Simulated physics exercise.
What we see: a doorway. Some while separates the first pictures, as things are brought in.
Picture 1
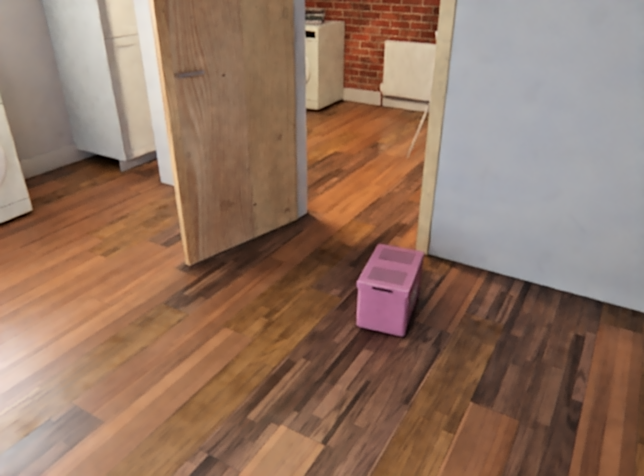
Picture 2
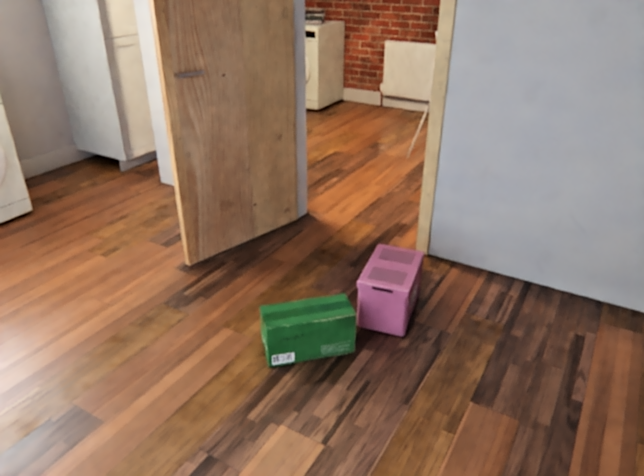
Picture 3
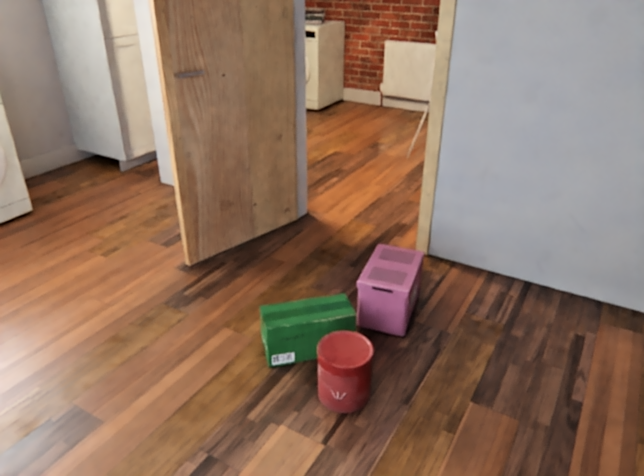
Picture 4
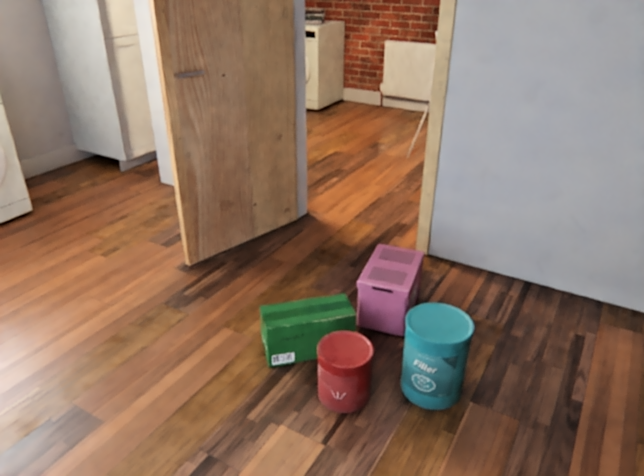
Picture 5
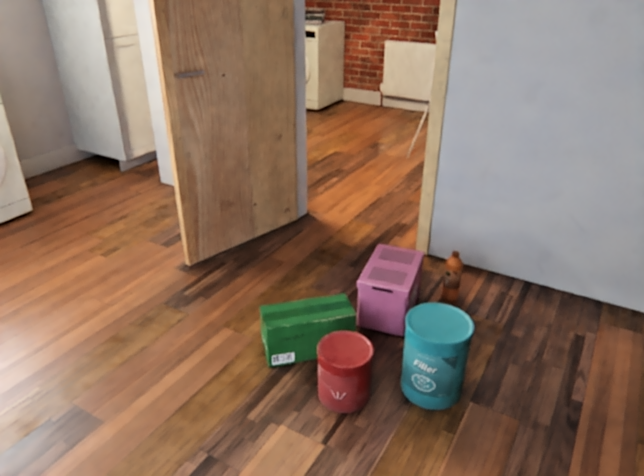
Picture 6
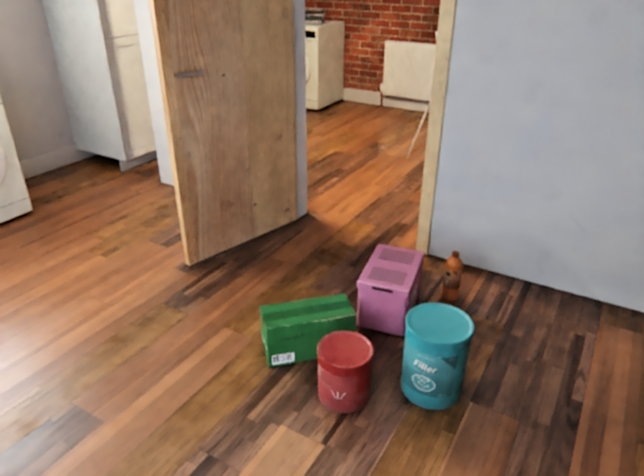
A wooden door stays open as containers and an orange bottle appear on the floor.
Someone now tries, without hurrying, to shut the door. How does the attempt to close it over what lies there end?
I expect the door will meet its frame.
Then, 0.70 s later than the last frame, door at 89°.
Then, 1.40 s later than the last frame, door at 61°.
Then, 2.00 s later than the last frame, door at 36°.
Then, 2.60 s later than the last frame, door at 10°.
When it is over, door at 0°; all 5 as before. End places, in pixels of the last picture, orange bottle near (453, 275).
